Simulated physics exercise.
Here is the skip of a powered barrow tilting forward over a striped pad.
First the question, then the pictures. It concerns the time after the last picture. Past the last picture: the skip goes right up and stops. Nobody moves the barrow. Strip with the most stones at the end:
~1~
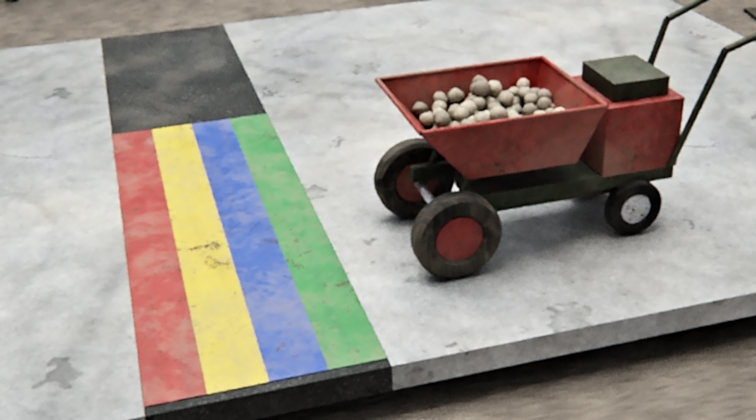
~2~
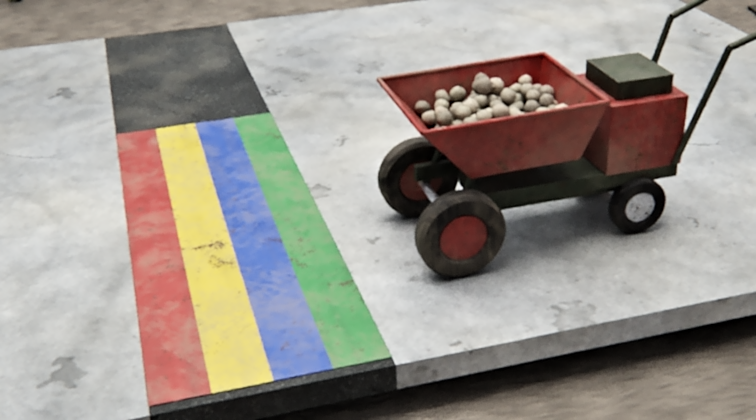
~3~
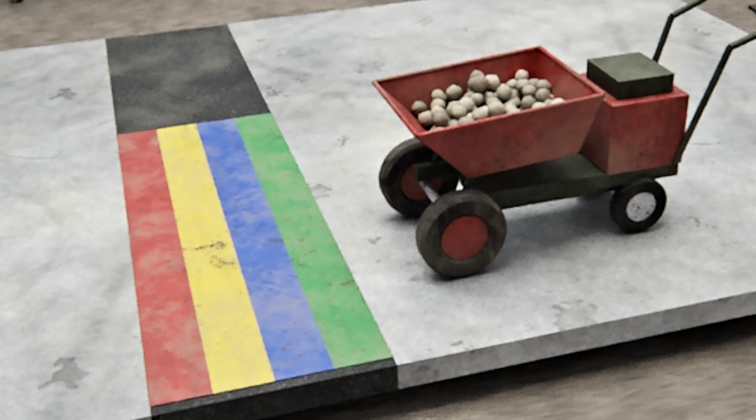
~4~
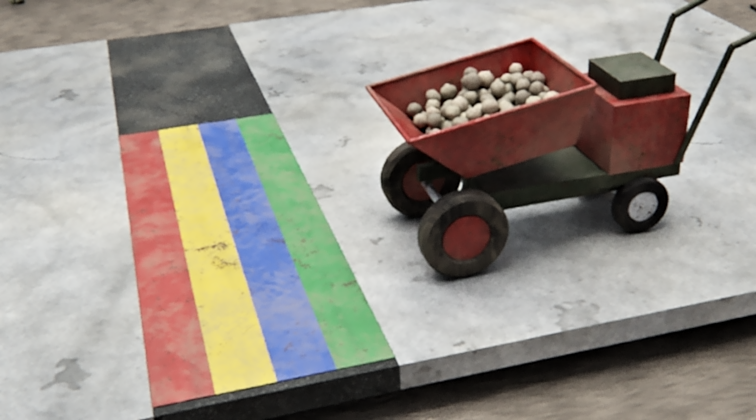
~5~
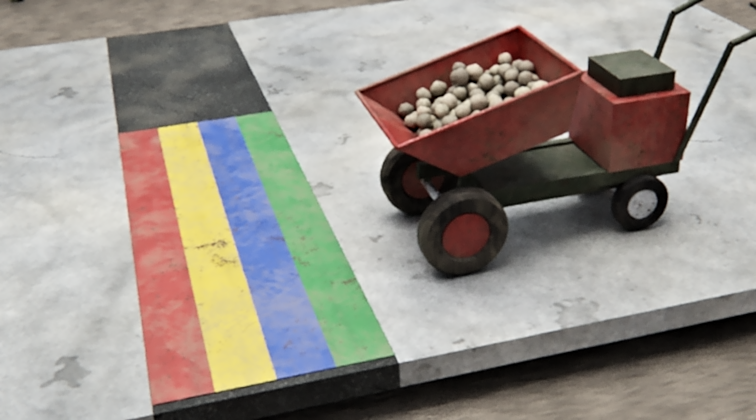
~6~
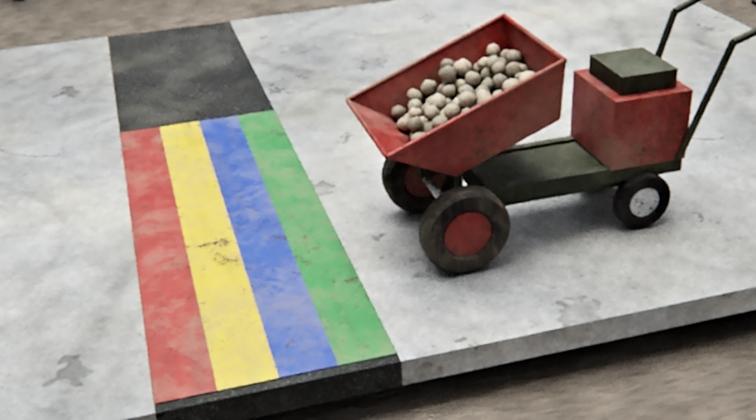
Blue strip.
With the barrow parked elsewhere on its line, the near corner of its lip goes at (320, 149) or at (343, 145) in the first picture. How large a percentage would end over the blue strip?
The share would be near 0 percent, and then near 10 percent.
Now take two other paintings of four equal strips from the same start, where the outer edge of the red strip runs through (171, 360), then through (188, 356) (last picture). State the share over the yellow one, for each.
Shares: About 20 per cent; about 20 per cent.
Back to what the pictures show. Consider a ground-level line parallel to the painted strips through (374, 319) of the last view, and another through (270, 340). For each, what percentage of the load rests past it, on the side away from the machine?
I reckon some 80 per cent and some 20 per cent.
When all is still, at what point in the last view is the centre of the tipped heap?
Roughly at pixel (273, 257).
Soon, skip tipped steeply; all in the skip.
A while on, skip tipped right over; about two thirds in the skip; about a quarter over the green strip; about a quarter over the blue strip; a stray few over the yellow strip.
Towards the end, skip tipped right over; about a quarter in the skip; about a quarter over the green strip; about a third over the blue strip; about a quarter over the yellow strip; a small part over the red strip; a stray few off the paint.
Finally, skip tipped right over; about a quarter in the skip; about a quarter over the green strip; about a third over the blue strip; about a quarter over the yellow strip; a small part over the red strip; a stray few off the paint.
